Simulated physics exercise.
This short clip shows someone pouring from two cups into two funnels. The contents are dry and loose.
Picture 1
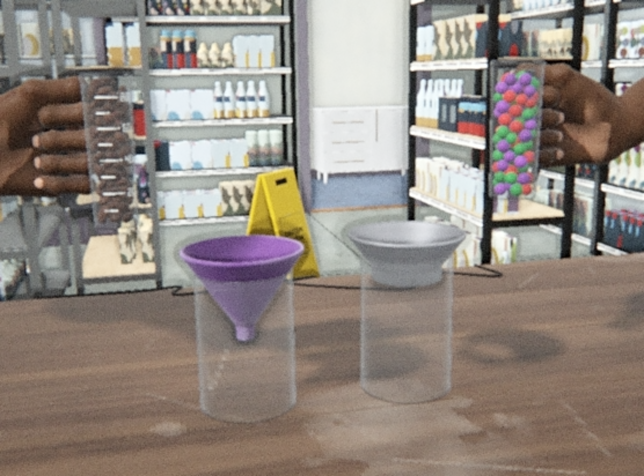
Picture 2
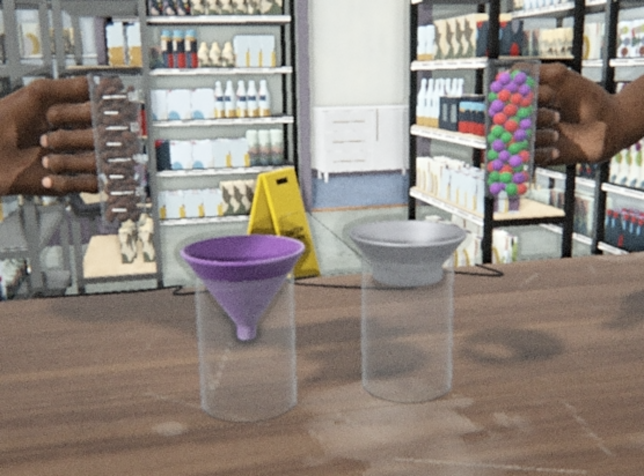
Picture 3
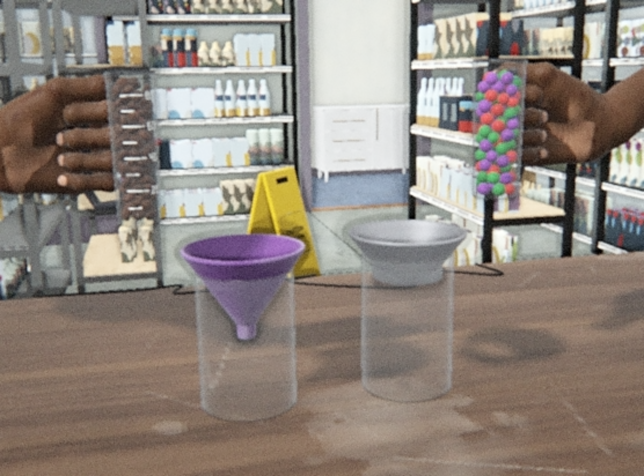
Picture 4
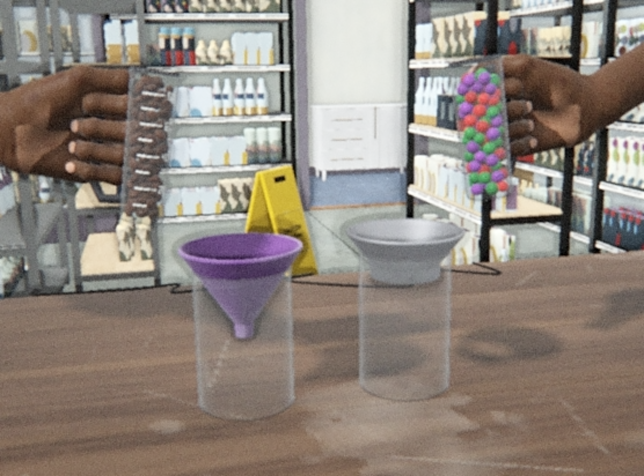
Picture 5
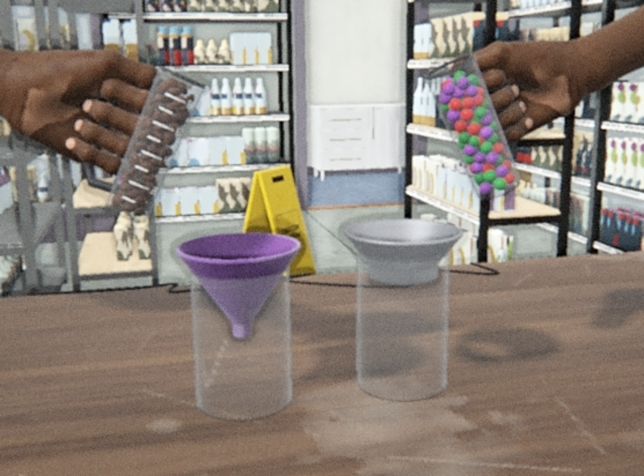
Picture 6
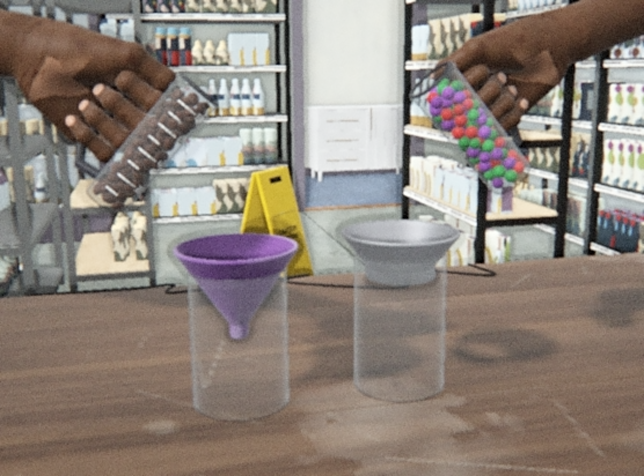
Two hands hold clear cups at either side above a brown wooden table, seen from the front in a shop with stocked shelves and a yellow floor sign behind. The left cup holds brown chocolate drops and the right one colourful gumballs, with a purple funnel and a grey funnel on clear cylinders between them. The hands move inward, then tilt both cups steadily, while the view shifts very slightly.
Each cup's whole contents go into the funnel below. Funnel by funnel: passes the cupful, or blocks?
As I see it, left funnel: This one will plug up, right: This one will keep flowing.
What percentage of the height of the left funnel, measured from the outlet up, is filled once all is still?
I'd put it close to 85 per cent.
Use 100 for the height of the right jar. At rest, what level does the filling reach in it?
It reaches about 25 per cent.
Then, 0.26 s past the last view, left, all still in the cup; right, all still in the cup.
Then, 0.53 s past the last view, left, all still in the cup; right, nearly all still in the cup, a stray few in or over the funnel.
Then, 0.86 s past the last view, left, most still in the cup, a small part in or over the funnel; right, about a third still in the cup, about a quarter in or over the funnel, about a third down in the jar.
Finally, left, all stuck in the funnel, none down in the jar; right, all down in the jar.
